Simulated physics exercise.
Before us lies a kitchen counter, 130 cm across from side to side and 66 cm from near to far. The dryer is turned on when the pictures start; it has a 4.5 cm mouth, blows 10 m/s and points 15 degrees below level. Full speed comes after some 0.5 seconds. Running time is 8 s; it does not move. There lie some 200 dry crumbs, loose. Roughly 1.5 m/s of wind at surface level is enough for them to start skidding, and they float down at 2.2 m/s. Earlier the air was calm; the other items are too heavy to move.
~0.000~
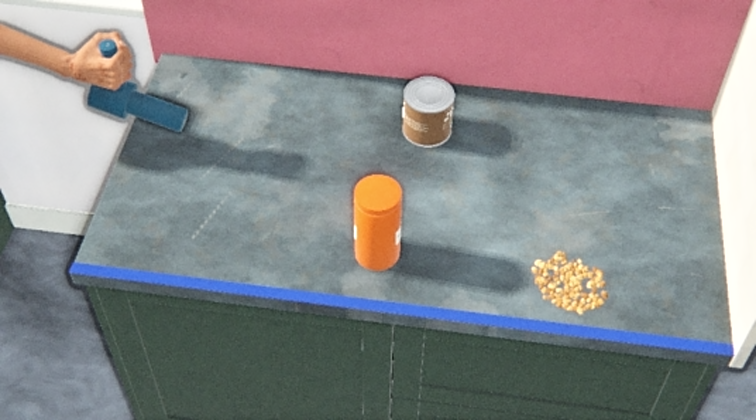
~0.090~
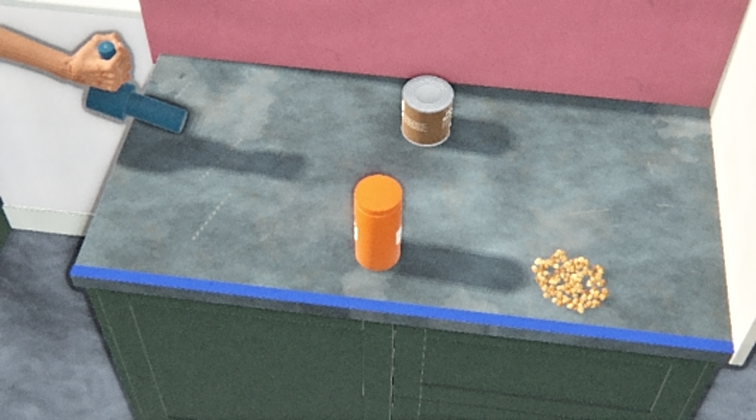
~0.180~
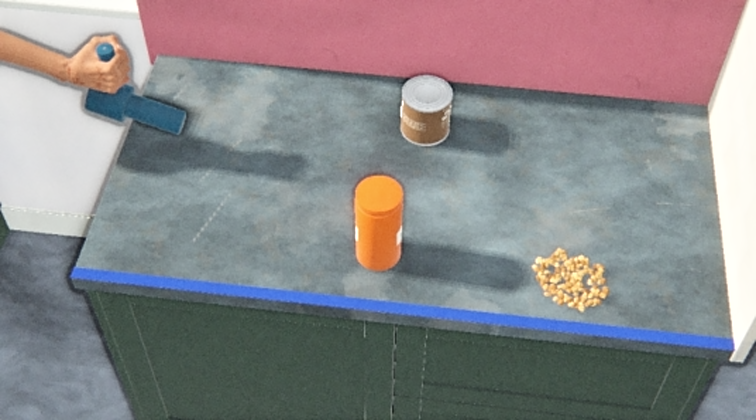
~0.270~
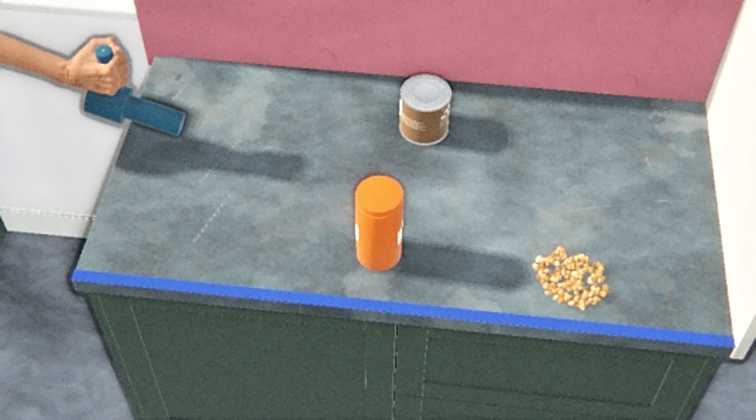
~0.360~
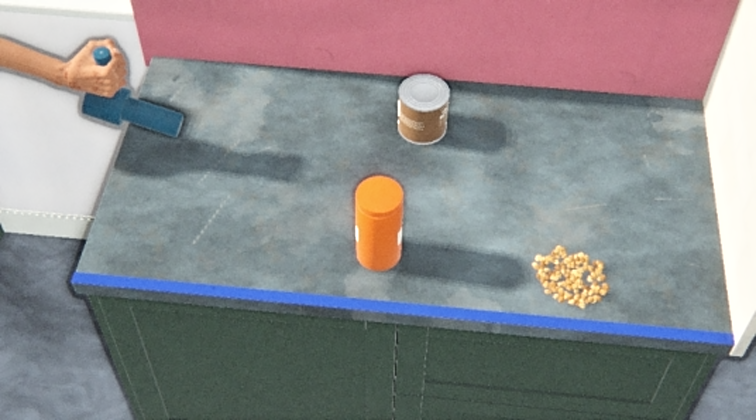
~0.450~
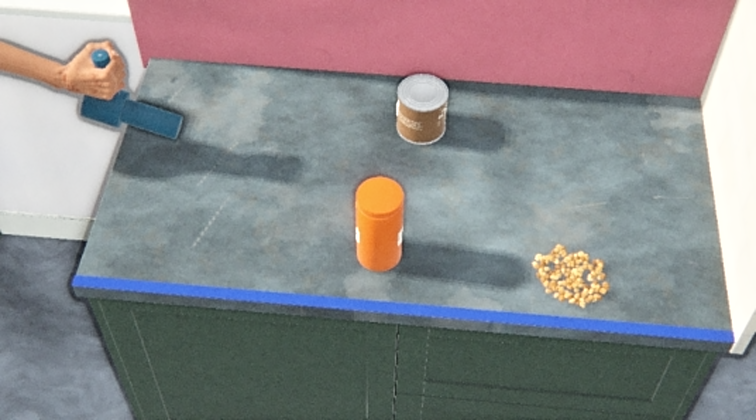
Hand holding a blue dryer at the left of a kitchen counter, with jar, tin and scattered crumbs all staying still.
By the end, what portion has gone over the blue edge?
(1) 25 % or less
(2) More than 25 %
2, more than 25 %.
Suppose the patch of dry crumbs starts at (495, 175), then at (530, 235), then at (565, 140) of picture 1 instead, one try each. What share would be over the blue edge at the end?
0, 50 and 0 in a hundred, respectively.
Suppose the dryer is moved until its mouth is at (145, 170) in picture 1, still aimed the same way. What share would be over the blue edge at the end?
25 per cent, roughly.
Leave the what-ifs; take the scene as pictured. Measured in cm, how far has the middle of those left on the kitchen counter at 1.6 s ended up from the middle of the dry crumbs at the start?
It comes to near 30 cm.
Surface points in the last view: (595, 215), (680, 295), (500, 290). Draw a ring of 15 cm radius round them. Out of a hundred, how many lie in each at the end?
In turn about 0 %, 10 %, 1 %.
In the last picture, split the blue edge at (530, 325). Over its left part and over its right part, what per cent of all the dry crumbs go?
0 % left and 90 % right.
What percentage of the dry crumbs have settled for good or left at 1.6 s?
Estimated share: Close to 70 per cent.
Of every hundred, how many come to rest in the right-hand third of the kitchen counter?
Share at the end: Close to 15 %.
After 1.6 s the count stands so, 72 % are over the blue edge; the middle of those still in play is near (727, 315).
After 2.6 s the count stands so, 77 % are over the blue edge; the middle of those still in play is near (729, 315).
After 4.4 s the count stands so, 80 % are over the blue edge; the middle of those still in play is near (727, 307).
After 8.0 s, at the end, 86 % are over the blue edge.
